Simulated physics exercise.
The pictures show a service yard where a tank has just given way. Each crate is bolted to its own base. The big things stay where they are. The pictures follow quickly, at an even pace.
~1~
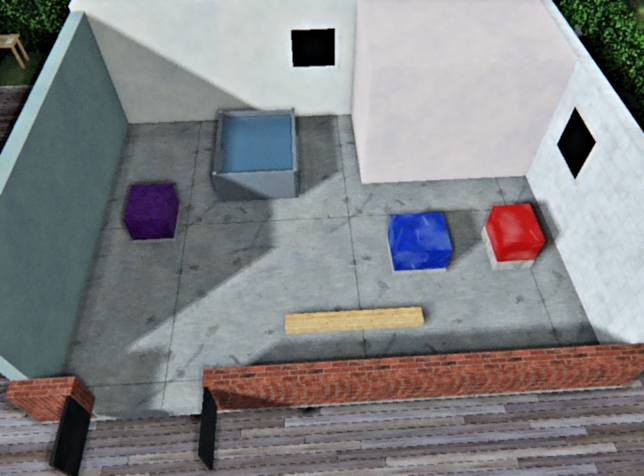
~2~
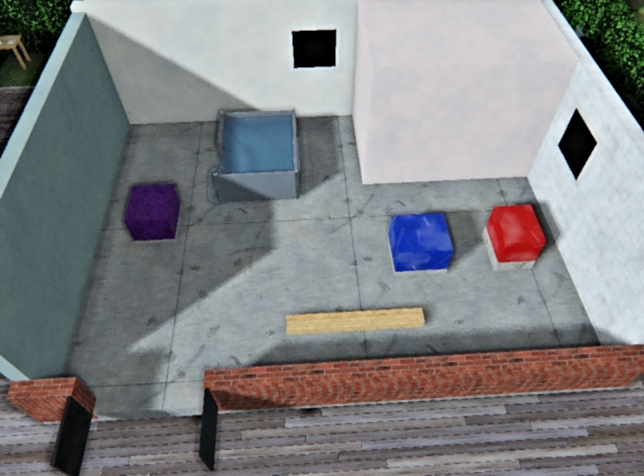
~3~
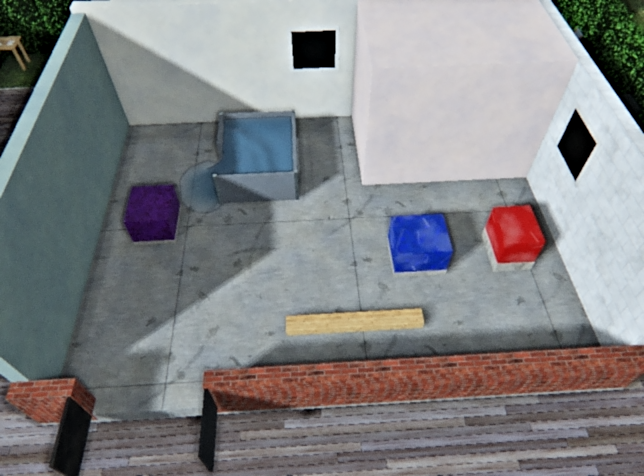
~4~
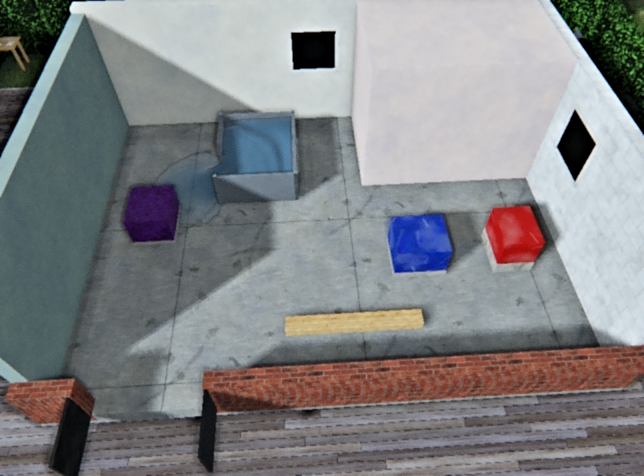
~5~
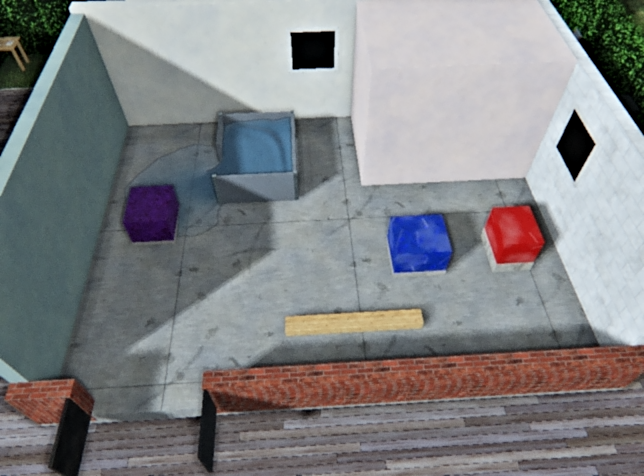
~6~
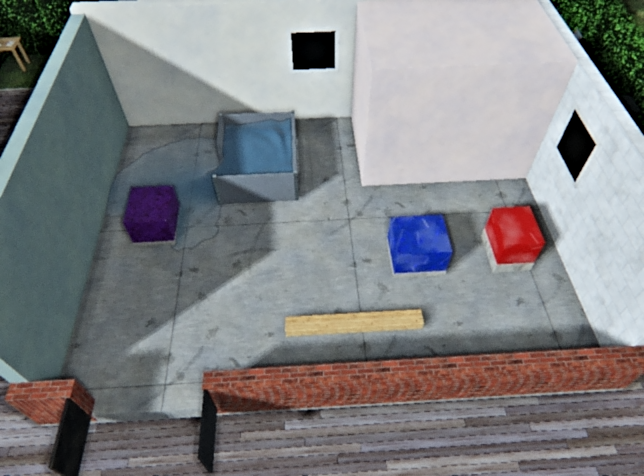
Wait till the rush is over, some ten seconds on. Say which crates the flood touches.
In the end: The purple crate is wetted; the blue crate escapes dry; the red crate escapes dry.
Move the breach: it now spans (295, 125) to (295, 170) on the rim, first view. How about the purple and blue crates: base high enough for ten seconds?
Purple stays dry; blue is wetted.
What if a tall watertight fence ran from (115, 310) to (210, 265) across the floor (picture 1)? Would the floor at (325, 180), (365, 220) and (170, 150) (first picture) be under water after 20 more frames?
As listed: No water, clear, covered.
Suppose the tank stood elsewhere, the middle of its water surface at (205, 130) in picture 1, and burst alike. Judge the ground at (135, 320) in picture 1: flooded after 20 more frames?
At that place: Under water.
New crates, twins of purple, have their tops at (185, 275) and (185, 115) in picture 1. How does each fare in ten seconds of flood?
In that order: Is topped, is wetted.
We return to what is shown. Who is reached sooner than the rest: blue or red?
It is the one in blue.
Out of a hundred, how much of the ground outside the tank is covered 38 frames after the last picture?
Near 50 in a hundred.
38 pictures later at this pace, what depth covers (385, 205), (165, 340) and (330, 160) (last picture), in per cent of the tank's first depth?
Roughly 0, 4 and 4 per cent, in turn.
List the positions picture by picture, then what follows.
In the first frame, still water in the tank at (256, 143).
In the second frame, water pours out at (223, 177) and has run to a hidden place.
In the third frame, water pours out at (223, 179) and has run to (185, 179).
In the fourth frame, the front is at (160, 181), out from the gap at (223, 180).
In the fifth frame, water pours out at (222, 179) and has run to a hidden place.
In the sixth frame, the front is at (107, 210), out from the gap at (223, 180).
A moment on, water covers 15 % of the floor; the purple crate water round its plinth, the blue crate not reached, the red crate not reached.
Next, water covers 30 % of the floor; the purple crate water round its plinth, the blue crate not reached, the red crate not reached.
Then, water covers 40 % of the floor; the purple crate water round its plinth, the blue crate not reached, the red crate not reached.
Later, water covers 50 % of the floor; the purple crate water round its plinth, the blue crate not reached, the red crate not reached.
In the end, water covers 70 % of the floor; the purple crate was topped, the blue crate stayed above the water, the red crate stayed above the water.
